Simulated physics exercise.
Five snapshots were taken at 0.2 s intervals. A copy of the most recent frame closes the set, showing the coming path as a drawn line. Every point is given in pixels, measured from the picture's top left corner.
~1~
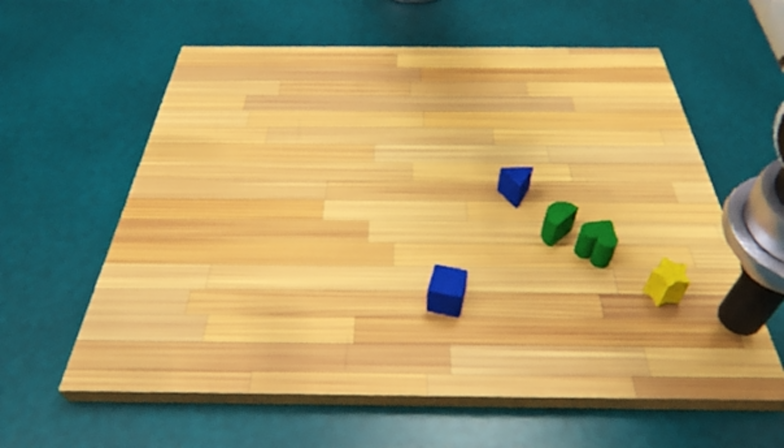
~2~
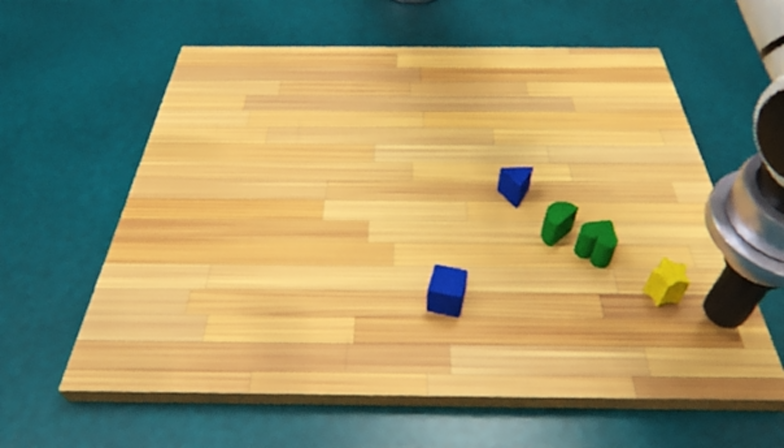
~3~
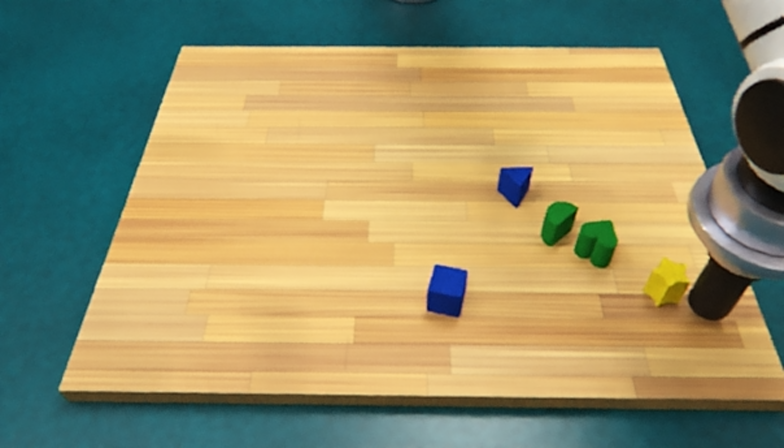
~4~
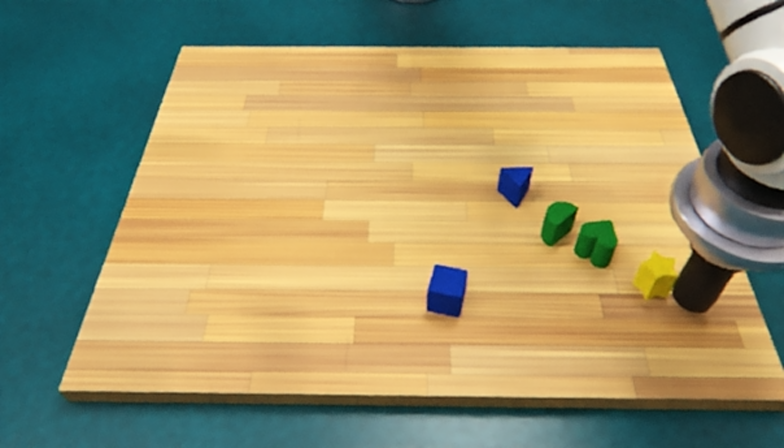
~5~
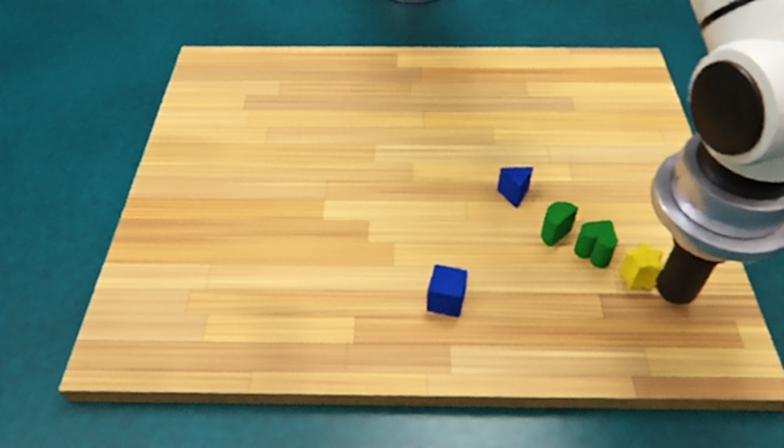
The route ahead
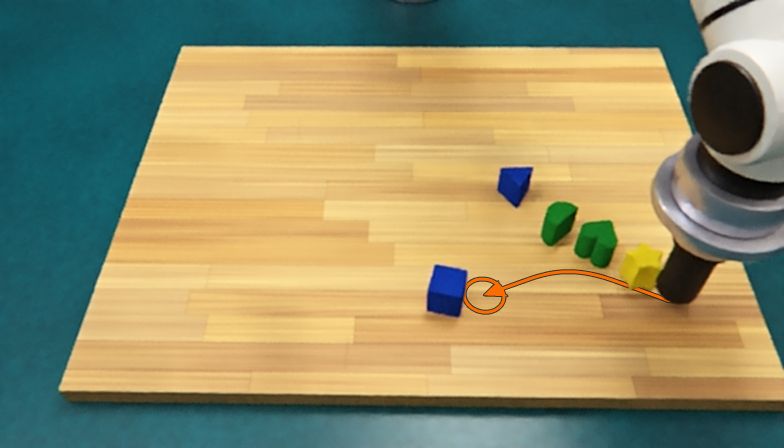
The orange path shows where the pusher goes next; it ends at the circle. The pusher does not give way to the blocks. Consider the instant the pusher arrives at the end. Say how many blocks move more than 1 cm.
I'd say three or more blocks get shifted by more than about 1 cm.
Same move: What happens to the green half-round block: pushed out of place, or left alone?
Here the green half-round block moves off its spot.
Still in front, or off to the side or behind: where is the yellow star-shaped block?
It is no longer ahead.
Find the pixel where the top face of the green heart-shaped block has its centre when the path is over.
I'd guess (573, 202).
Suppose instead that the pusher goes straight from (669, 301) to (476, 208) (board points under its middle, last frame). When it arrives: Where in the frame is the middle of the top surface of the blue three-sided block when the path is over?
Close to (502, 152).
The line goes from (669, 301) over (604, 277) and (541, 275) to (484, 295).
On the path given first. One third of the way, pusher at (608, 265); green half-round block at (548, 201), turned 35° anticlockwise; green heart-shaped block at (577, 211), turned 15° clockwise; yellow star-shaped block at (601, 230), turned 65° clockwise.
Two thirds of the way, pusher at (545, 264); green half-round block at (545, 200), turned 40° anticlockwise; green heart-shaped block at (573, 202), turned 30° clockwise; yellow star-shaped block at (587, 227), turned 95° clockwise.
At the end, pusher at (486, 284); blue square piece unmoved; green half-round block at (545, 200), turned 40° anticlockwise; green heart-shaped block at (573, 202), turned 30° clockwise; yellow star-shaped block at (587, 227), turned 95° clockwise.
